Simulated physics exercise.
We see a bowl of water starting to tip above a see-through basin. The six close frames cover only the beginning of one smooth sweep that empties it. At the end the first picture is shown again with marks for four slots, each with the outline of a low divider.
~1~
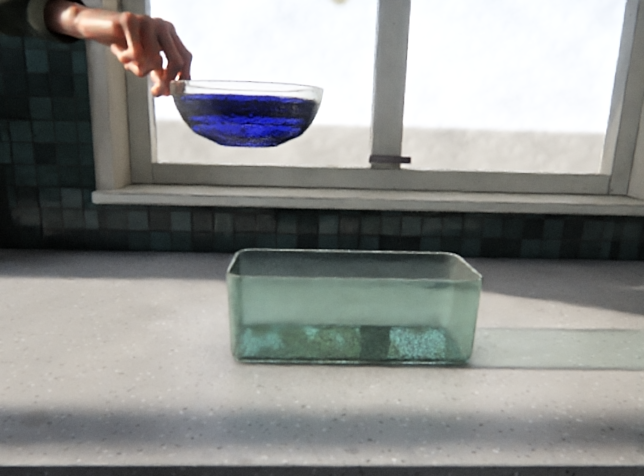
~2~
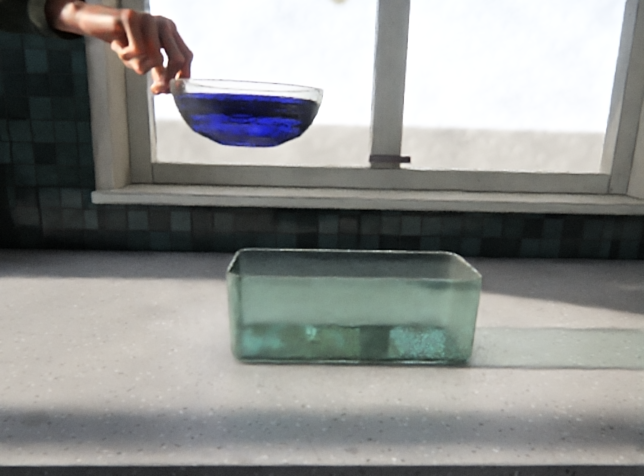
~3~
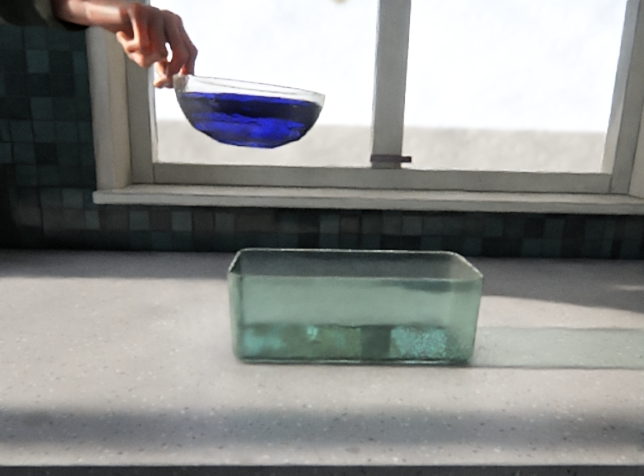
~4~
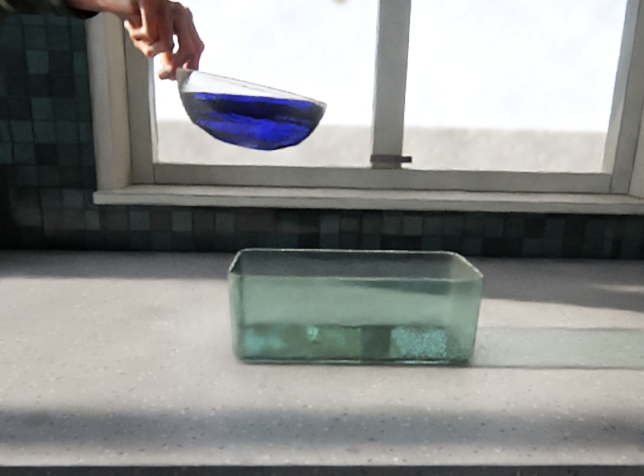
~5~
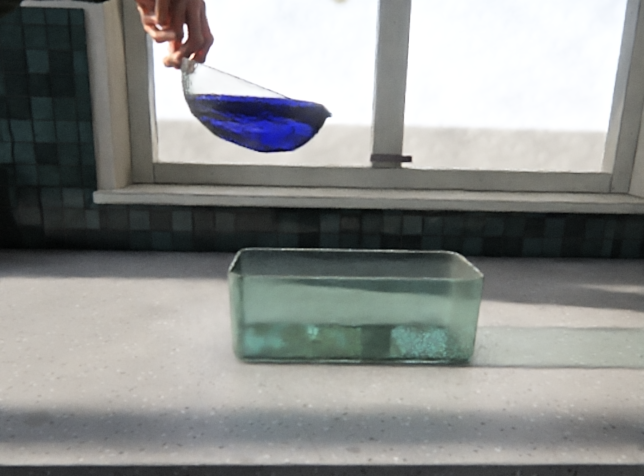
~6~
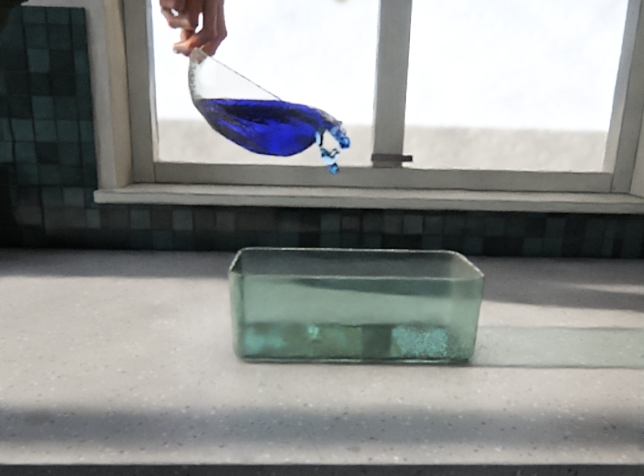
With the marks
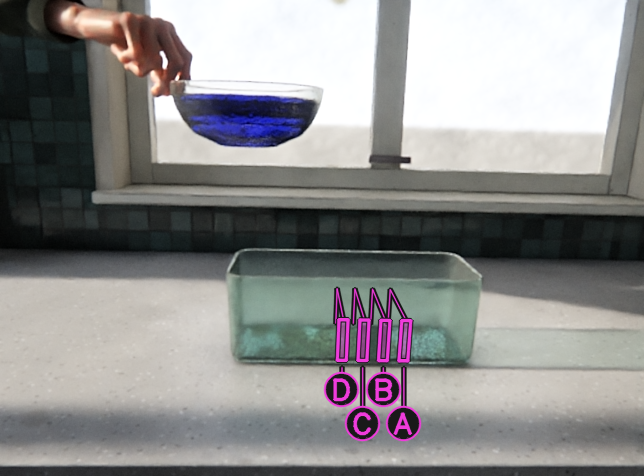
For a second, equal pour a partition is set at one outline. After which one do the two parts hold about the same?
Go for B.
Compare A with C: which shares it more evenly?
That is slot C.
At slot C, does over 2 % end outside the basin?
Yes, it does.
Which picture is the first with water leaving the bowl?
Picture 5.
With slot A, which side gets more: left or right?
The left side.
On the marked copy, A at (403, 367); B at (383, 367); C at (362, 367); D at (341, 367).
If A is chosen, about 77 % ends left of the wall and 11 % right of it; 12 % is lost outside.
If B is chosen, about 49 % ends left of the wall and 40 % right of it; 10 % is lost outside.
If C is chosen, about 31 % ends left of the wall and 60 % right of it; 9 % is lost outside.
If D is chosen, about 18 % ends left of the wall and 73 % right of it; 9 % is lost outside.
